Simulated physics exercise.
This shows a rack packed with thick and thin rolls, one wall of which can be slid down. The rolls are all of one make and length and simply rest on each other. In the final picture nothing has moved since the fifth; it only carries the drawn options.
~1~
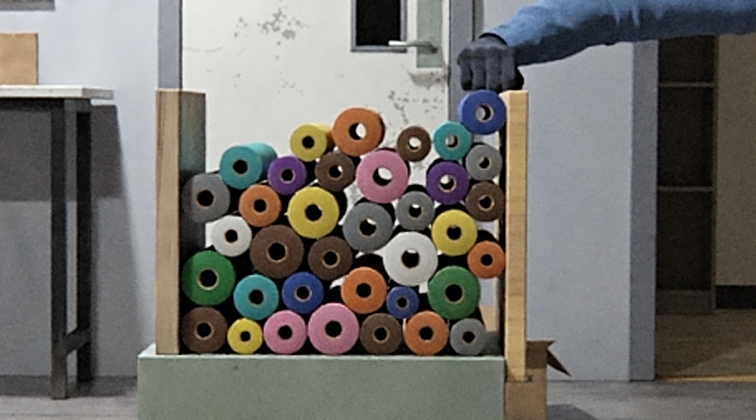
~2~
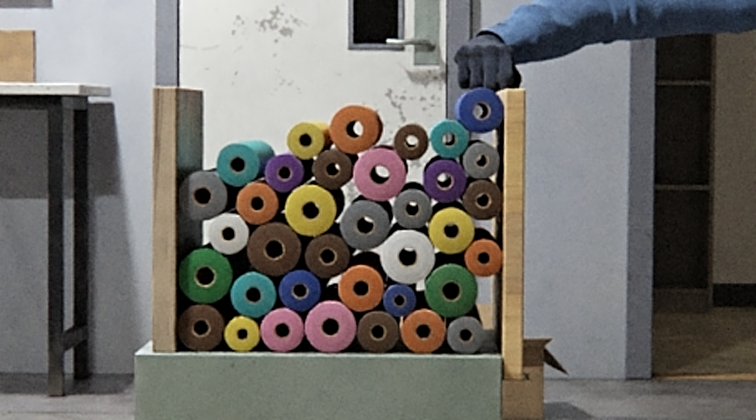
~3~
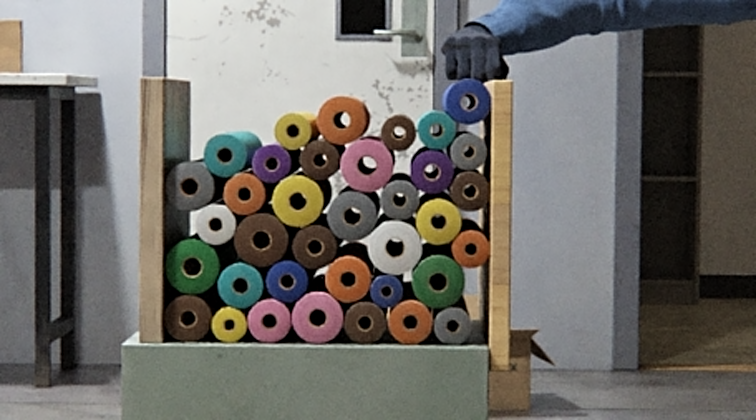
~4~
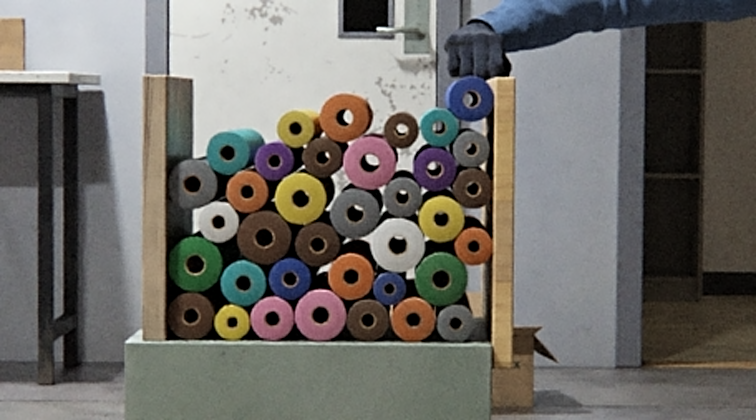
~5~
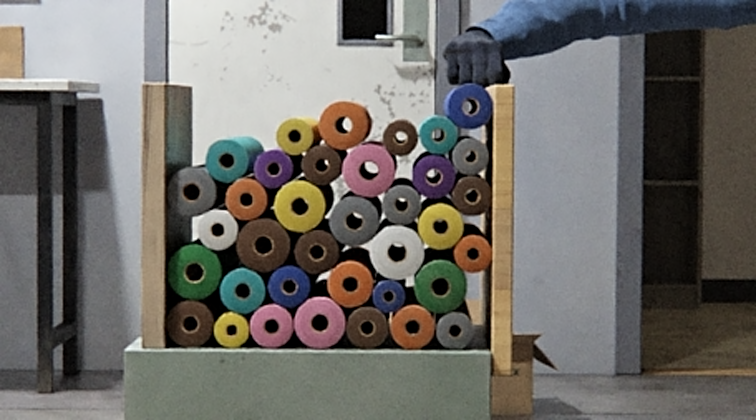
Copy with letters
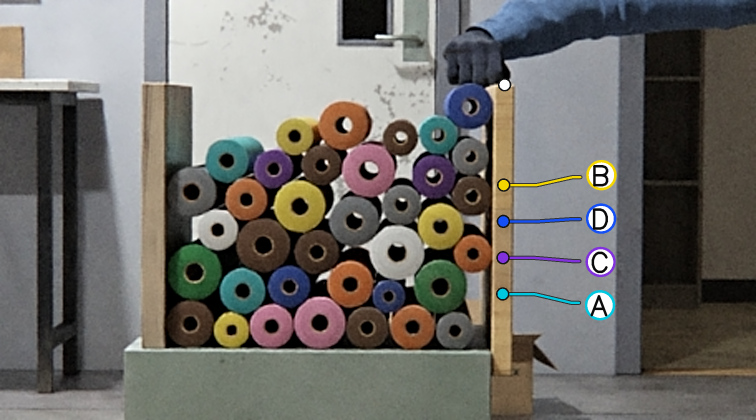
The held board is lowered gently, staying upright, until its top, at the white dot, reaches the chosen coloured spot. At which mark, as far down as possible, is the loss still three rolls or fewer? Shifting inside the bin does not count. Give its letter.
No lower than D.
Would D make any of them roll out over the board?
Yes.
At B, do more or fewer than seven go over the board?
It loses fewer than seven.
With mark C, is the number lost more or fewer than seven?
It loses fewer than seven.
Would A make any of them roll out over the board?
At A: Yes.
On the copy, A at (502, 294); B at (503, 185); C at (503, 258); D at (503, 222); the white dot at (504, 85).
On D. First, top of the board (494, 147).
Then, top of the board (493, 219).
Finally, top of the board (493, 221), two out over the board.
By contrast, A more than three out over the board; B none out over the board; C more than three out over the board.
